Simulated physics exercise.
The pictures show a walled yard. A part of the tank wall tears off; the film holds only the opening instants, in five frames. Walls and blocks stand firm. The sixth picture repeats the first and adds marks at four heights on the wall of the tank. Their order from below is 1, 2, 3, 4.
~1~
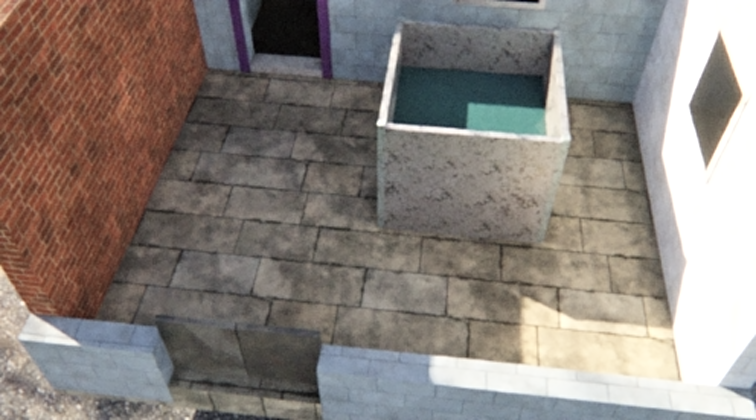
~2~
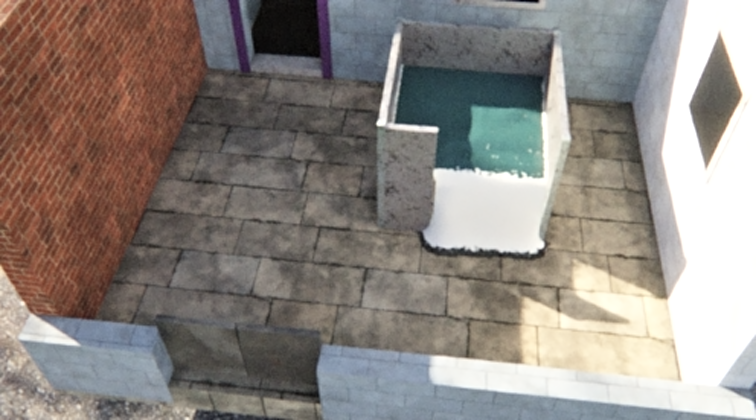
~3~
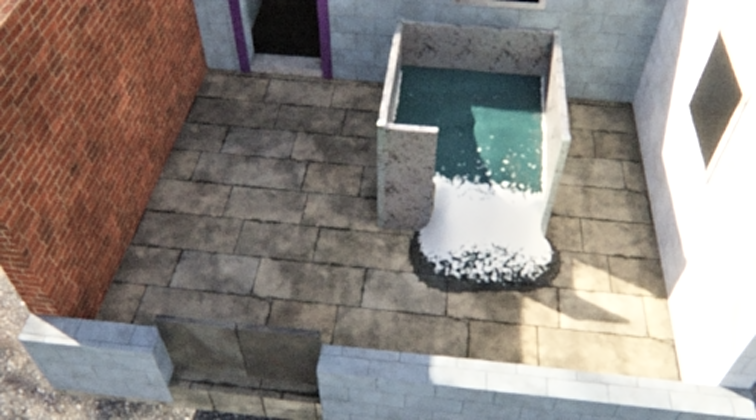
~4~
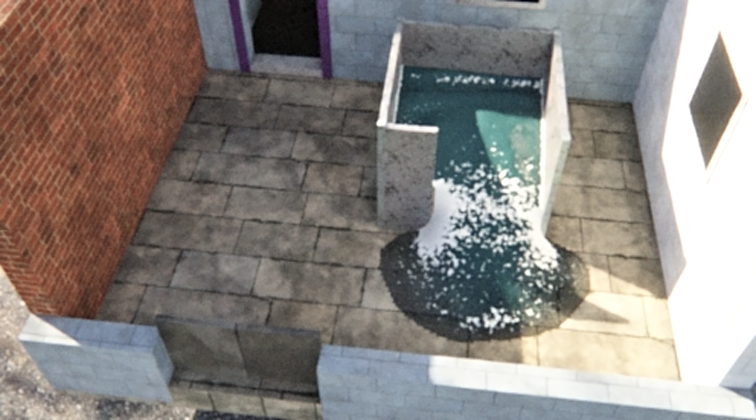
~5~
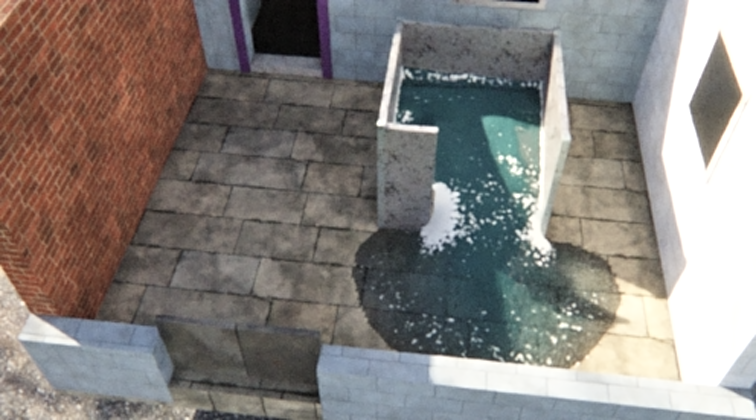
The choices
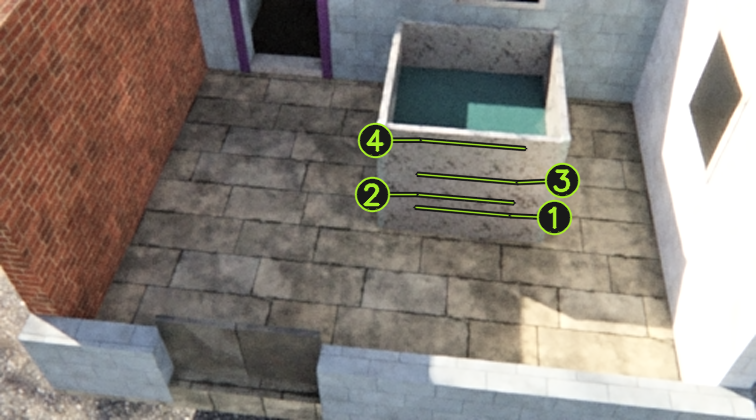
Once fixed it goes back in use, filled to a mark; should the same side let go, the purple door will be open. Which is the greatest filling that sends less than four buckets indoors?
3 will do.
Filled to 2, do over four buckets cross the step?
No.
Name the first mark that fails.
The answer is 4.
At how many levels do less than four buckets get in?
Three.
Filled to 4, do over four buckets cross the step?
Yes, it does.
On the marked copy, 1 at (463, 211); 2 at (464, 198); 3 at (467, 178); 4 at (472, 144); from the bottom up 1, 2, 3, 4.
For mark 1, nothing gets over.
For mark 2, nothing gets over.
For mark 3, a bucket or two gets in.
For mark 4, about 11 bucketfuls get in.
